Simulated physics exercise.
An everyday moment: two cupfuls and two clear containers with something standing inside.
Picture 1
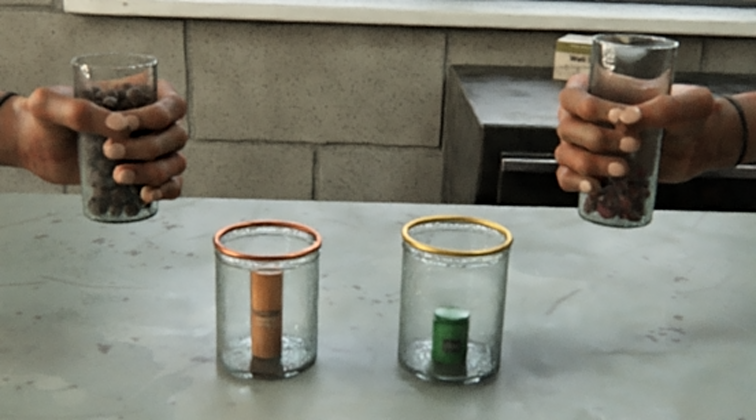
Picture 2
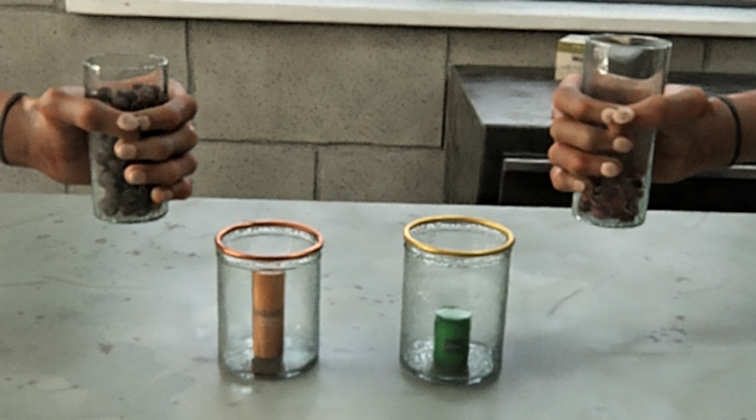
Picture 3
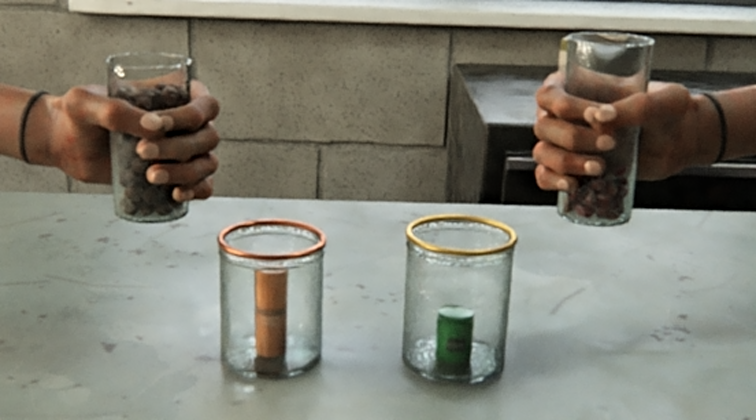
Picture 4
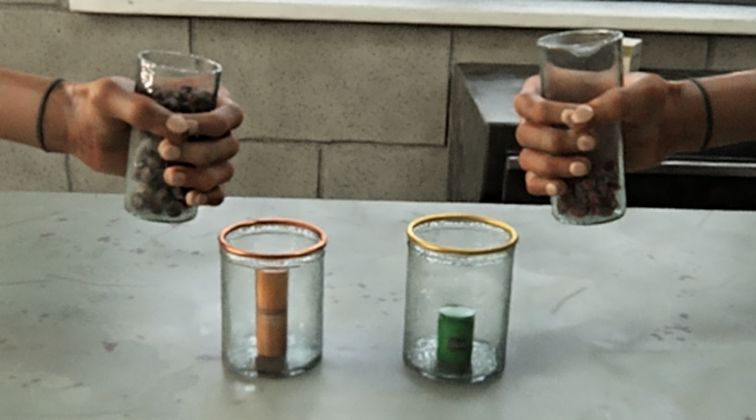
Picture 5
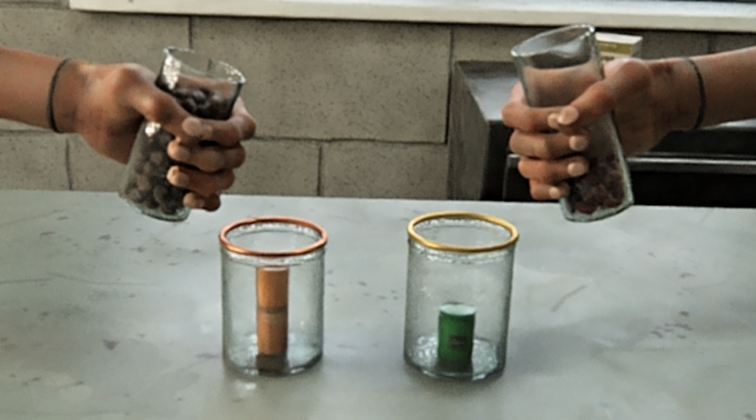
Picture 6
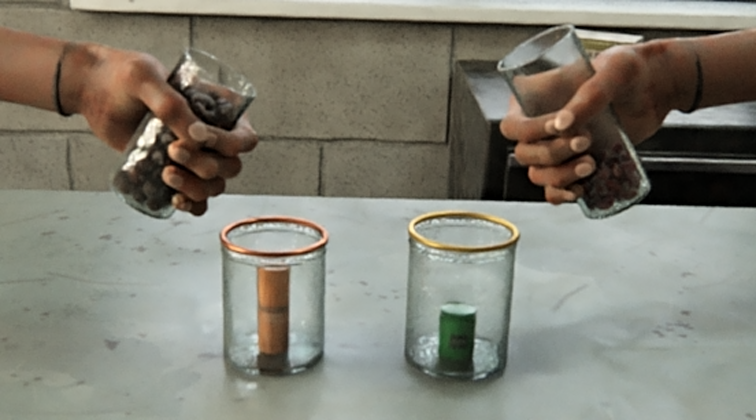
Two hands, each gripping a clear glass, reach in from the left and right over a pale grey table before a block wall, seen level from the front by a still camera. The left glass is nearly full of dark balls, the right holds a little dark red filling, and two jars, orange-rimmed and yellow-rimmed, contain an orange roll and a short green canister. The hands draw inward, then tilt the glasses' rims toward each other.
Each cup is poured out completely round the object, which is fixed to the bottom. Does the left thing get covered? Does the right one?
The left object still sticks out and the right object still sticks out.
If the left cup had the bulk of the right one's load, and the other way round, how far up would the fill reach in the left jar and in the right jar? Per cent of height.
Near 20 on the left, 55 on the right.
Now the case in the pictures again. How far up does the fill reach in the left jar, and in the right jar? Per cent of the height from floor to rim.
Near 60 on the left, 25 on the right.
Then, 0.43 s later than the last frame, left jar empty, all of its cupful still in the cup; right jar empty, all of its cupful still in the cup.
Then, 0.88 s later than the last frame, left jar nearly empty, the larger part of its cupful still in the cup; right jar empty, all of its cupful still in the cup.
Then, 1.42 s later than the last frame, left jar half full, none of its cupful still in the cup, two pieces on the counter; right jar nearly empty, none of its cupful still in the cup.
When it is over, left jar half full (surface near (274, 284)), two pieces on the counter; right jar a quarter full (surface near (458, 320)), nothing beside it; the left thing is still showing; the right thing is still showing.
